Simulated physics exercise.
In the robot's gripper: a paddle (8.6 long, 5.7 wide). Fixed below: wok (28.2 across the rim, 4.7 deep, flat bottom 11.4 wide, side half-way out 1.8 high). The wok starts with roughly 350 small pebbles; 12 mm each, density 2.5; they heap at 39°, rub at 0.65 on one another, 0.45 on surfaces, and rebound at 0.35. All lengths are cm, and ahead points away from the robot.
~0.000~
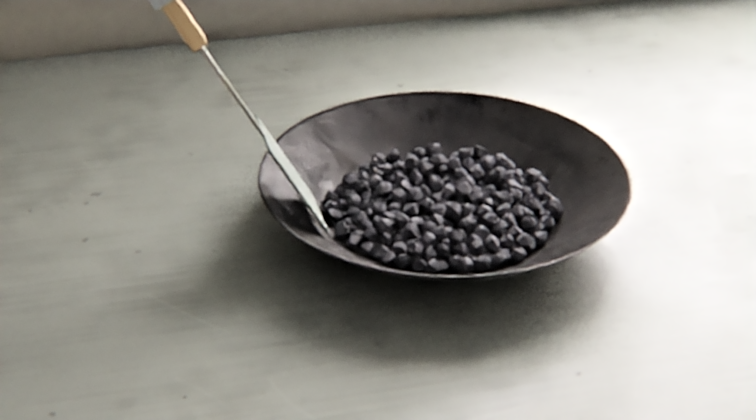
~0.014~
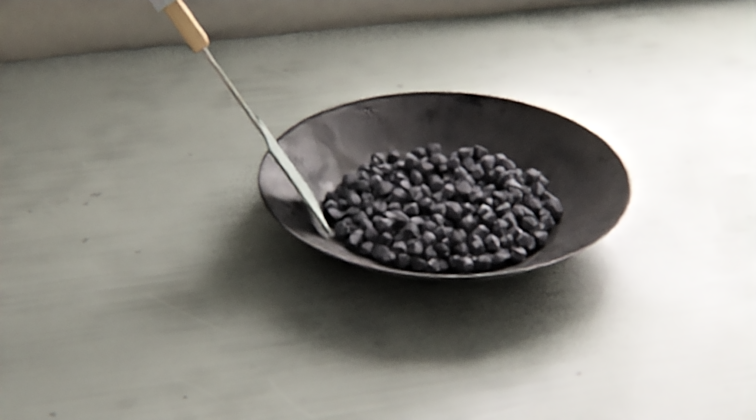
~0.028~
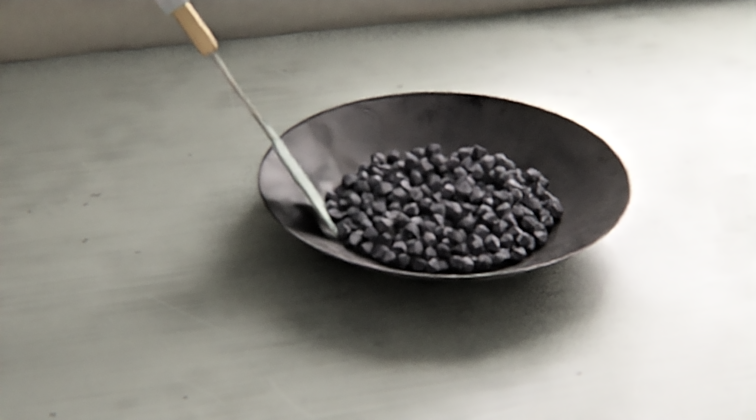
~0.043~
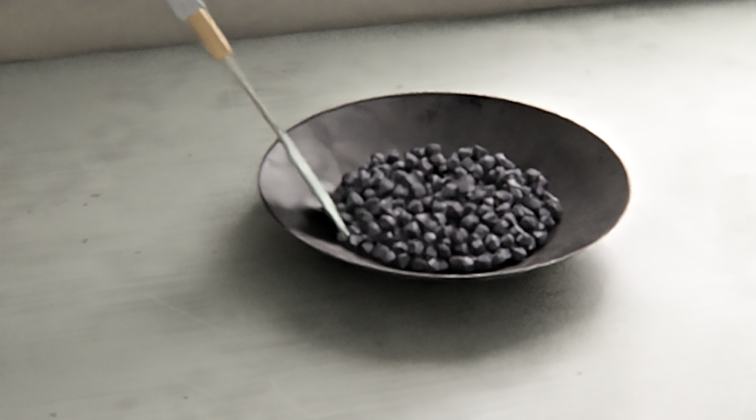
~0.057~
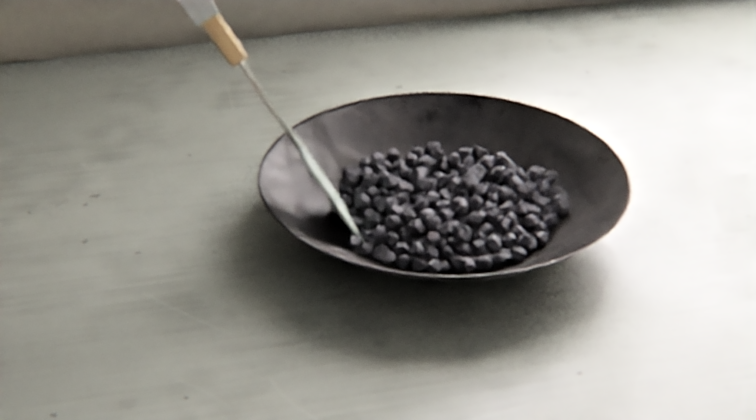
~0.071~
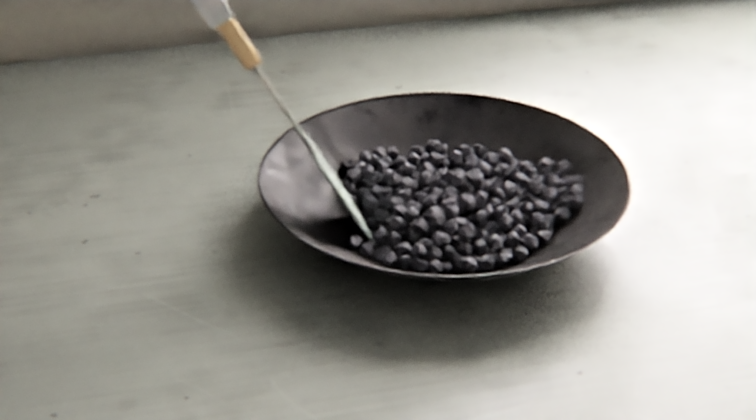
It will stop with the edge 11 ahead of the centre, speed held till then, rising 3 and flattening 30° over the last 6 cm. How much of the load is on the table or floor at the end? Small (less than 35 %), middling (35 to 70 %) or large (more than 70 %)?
On the table or floor the share is small, less than 35 %.
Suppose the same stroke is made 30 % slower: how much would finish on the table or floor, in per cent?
Then about 20 per cent.
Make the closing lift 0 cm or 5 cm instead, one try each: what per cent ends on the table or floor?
Some 25 and 25 per cent.
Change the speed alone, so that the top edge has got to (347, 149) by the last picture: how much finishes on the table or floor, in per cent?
Some 40 per cent.
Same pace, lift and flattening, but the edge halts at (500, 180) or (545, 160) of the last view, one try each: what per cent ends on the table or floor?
Some 0 and 10 per cent.
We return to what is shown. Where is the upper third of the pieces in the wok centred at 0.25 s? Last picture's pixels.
Near (559, 159).
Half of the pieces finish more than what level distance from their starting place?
Roughly 5 cm.
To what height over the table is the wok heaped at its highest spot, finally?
Some 5.5 cm.
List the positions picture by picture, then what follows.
In the first frame, paddle top edge at (262, 132), sloping 61°; upper third of the load around (443, 204), from x 330 to 555, top at y 150; 353 in the wok.
In the second frame, paddle top edge at (263, 133), sloping 61°; upper third of the load around (443, 205), from x 330 to 555, top at y 150.
In the third frame, paddle top edge at (271, 136), sloping 61°; upper third of the load around (443, 205), from x 330 to 555, top at y 150.
In the fourth frame, paddle top edge at (284, 141), sloping 61°; upper third of the load around (444, 202), from x 335 to 555, top at y 150.
In the fifth frame, paddle top edge at (298, 145), sloping 61°; upper third of the load around (454, 199), from x 345 to 565, top at y 150.
In the sixth frame, paddle top edge at (311, 148), sloping 61°; upper third of the load around (466, 189), from x 345 to 575, top at y 145; 353 in the wok.
By 0.16 s, sloping 61°, highest piece 6 above the table; 350 in the wok, 3 on the blade or in flight.
By 0.25 s, sloping 54°, highest piece 7 above the table; 344 in the wok, 4 on the table or floor, 5 on the blade or in flight.
By 0.49 s, sloping 31°, highest piece 7 above the table; 261 in the wok, 88 on the table or floor, 4 on the blade or in flight.
By 1.54 s, sloping 31°, highest piece 6 above the table; 261 in the wok, 92 on the table or floor.
Final count, 261 in the wok, 92 on the table or floor. That is 26 % on the table or floor.
